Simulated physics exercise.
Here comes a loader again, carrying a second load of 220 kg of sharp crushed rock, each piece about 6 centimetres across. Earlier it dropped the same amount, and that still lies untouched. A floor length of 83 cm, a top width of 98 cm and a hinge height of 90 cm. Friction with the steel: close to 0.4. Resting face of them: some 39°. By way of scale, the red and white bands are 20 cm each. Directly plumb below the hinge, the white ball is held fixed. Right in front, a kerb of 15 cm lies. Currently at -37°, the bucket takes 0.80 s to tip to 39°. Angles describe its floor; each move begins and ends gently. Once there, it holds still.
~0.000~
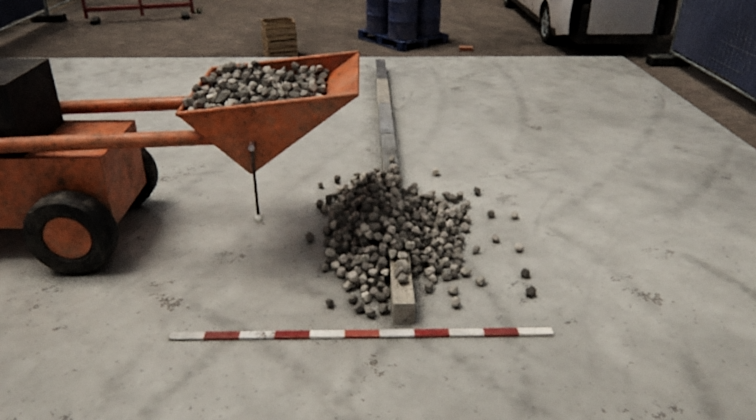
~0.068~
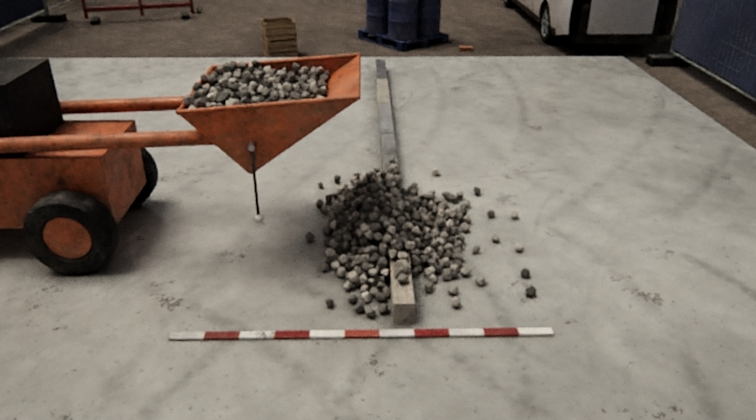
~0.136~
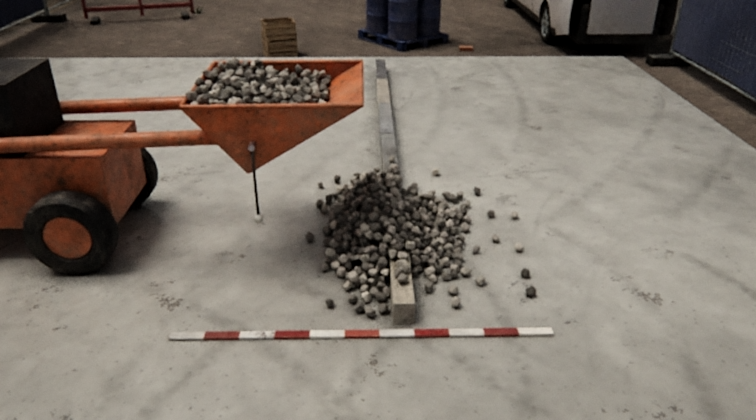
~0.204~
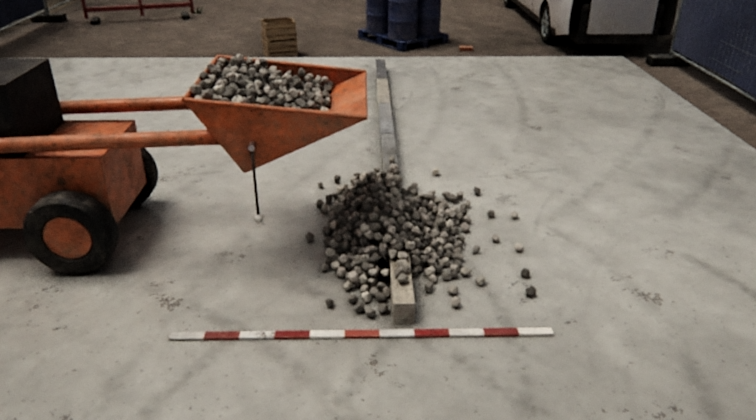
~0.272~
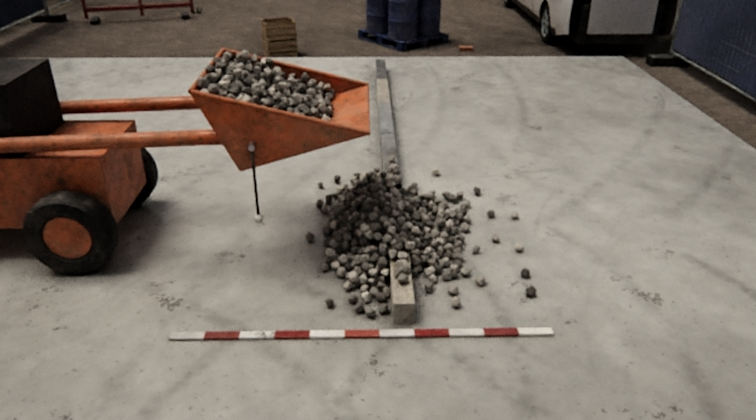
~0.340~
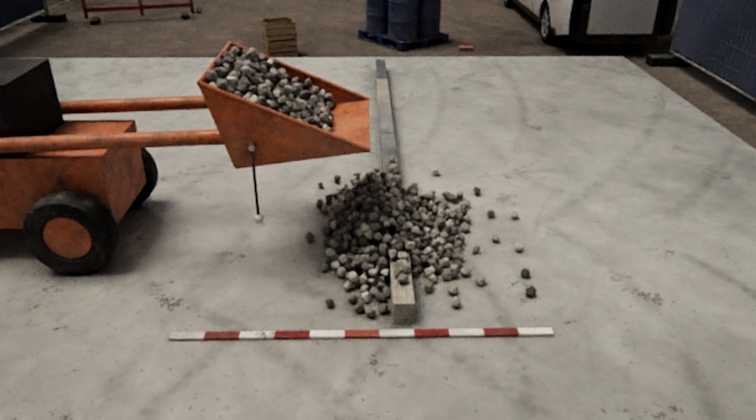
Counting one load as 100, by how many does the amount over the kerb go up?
By about 15 out of 100.
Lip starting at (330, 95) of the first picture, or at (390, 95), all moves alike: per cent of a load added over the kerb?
About 0 per cent for the first, 55 per cent for the second.
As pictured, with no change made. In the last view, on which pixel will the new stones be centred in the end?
Middle: Approx. (353, 215) px.
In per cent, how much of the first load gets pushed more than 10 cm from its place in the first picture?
I'd put it at about 5 per cent.
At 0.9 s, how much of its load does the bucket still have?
Roughly 90 parts in a hundred of the load.
After 0.6 s the floor is at 27°; in per cent of one load, 100 in the bucket, 76 on this side of the kerb, 24 over the kerb; the foremost stones are at (501, 231).
After 0.9 s the floor is at 39°; in per cent of one load, 91 in the bucket, 85 on this side of the kerb, 24 over the kerb; the foremost stones are at (501, 231).
After 1.2 s the floor is at 39°; in per cent of one load, 33 in the bucket, 138 on this side of the kerb, 29 over the kerb; the foremost stones are at (501, 231).
After 3.6 s the floor is at 39°; in per cent of one load, 6 in the bucket, 155 on this side of the kerb, 39 over the kerb; the foremost stones are at (512, 236). Net gain over the kerb, 15.
